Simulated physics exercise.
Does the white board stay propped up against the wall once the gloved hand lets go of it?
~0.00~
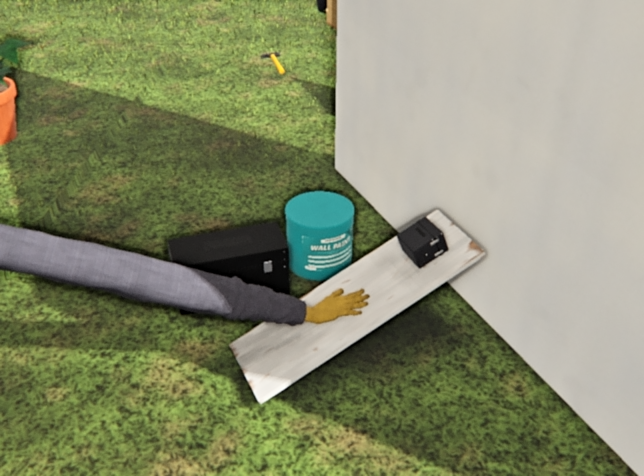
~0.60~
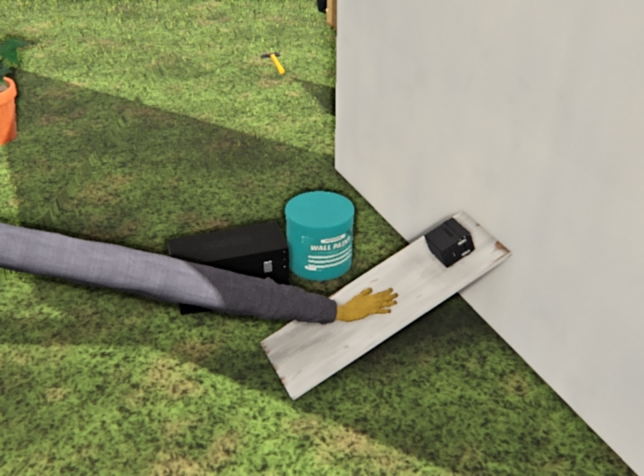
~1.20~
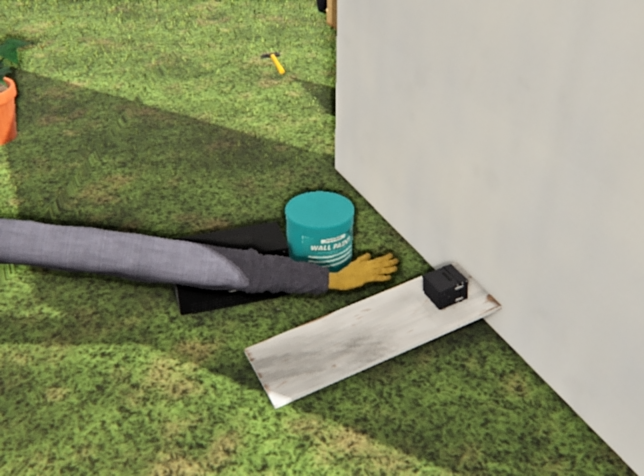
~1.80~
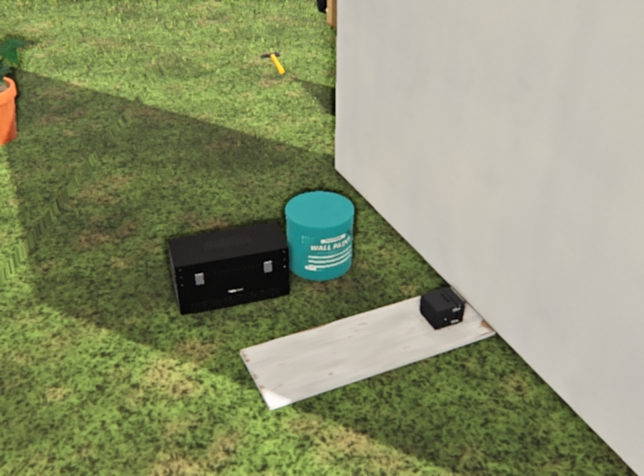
No, the white board gives way once the hand lets go. It slides down and ends up low on the grass beside the wall.
